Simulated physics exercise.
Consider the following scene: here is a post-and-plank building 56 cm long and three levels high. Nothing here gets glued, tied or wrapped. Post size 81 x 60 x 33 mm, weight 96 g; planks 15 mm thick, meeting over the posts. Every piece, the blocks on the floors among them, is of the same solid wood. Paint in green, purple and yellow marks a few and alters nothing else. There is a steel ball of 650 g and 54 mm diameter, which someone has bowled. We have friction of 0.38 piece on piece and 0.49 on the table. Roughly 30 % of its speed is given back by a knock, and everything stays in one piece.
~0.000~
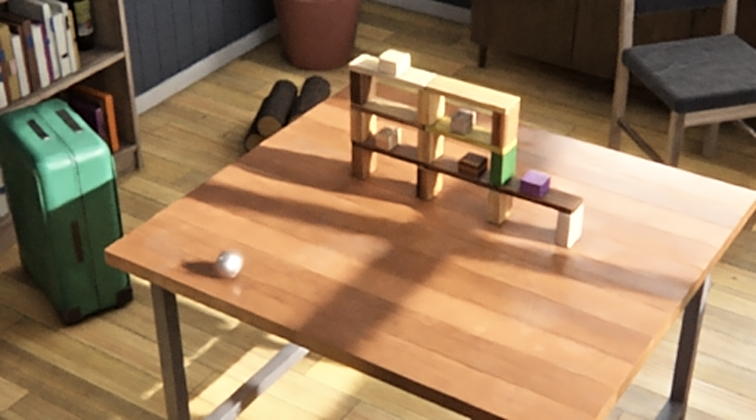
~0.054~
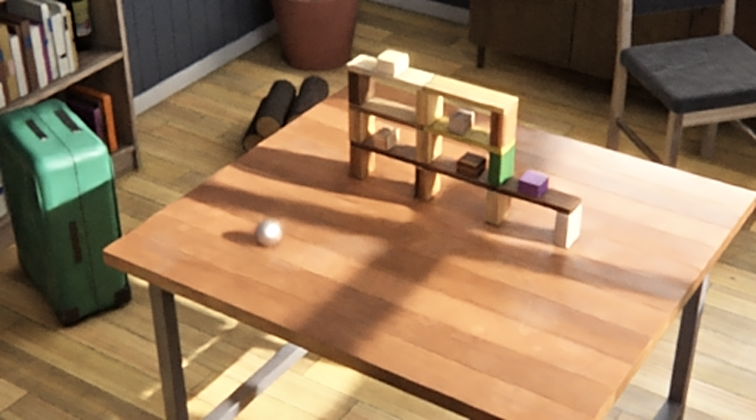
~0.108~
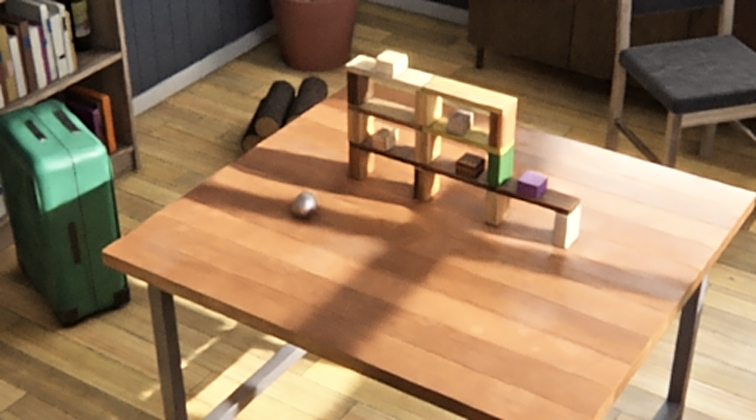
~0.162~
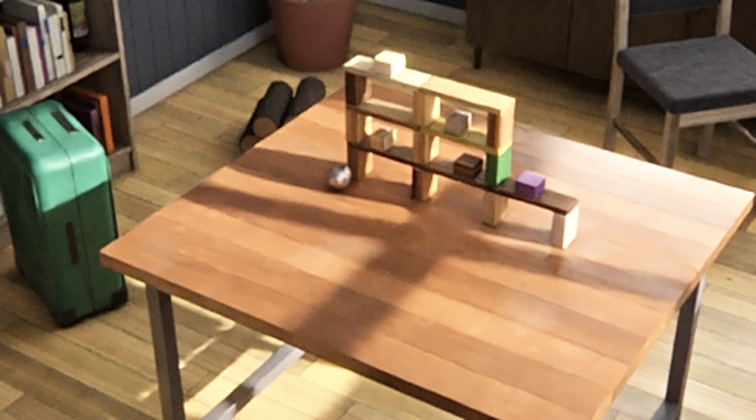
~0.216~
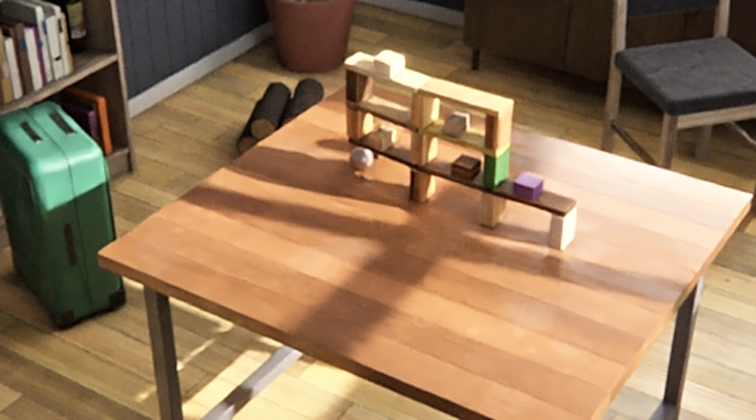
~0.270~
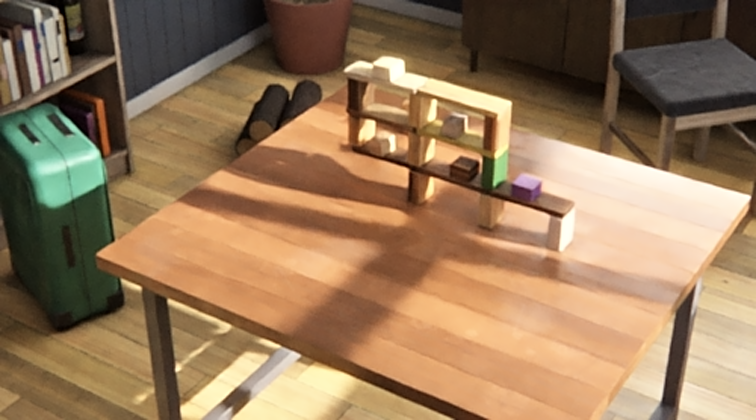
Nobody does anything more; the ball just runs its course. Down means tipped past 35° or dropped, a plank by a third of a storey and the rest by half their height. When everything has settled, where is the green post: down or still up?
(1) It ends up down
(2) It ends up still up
(2) It ends up still up.
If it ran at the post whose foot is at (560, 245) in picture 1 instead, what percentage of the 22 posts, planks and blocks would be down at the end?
Changed setup: 10 per cent.
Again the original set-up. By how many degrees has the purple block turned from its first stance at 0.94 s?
About 0°.
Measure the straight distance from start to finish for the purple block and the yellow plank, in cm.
Purple shifts 0 cm and yellow shifts 0 cm.
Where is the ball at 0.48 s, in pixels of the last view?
My estimate is roughly (455, 89).
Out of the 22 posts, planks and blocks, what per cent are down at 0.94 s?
45 percent by then.
After 0.48 s, ball still moving; 8 of the 22 pieces down; green post unmoved; yellow plank shifted 4 mm.
After 0.94 s, ball still moving; 10 of the 22 pieces down; green post unmoved.
At rest (2.0 s), ball rolling away; 10 of the 22 pieces down; green post unmoved; yellow plank unmoved; purple block unmoved. As the last picture would show them, middles, green post near (494, 167), yellow plank near (462, 139).
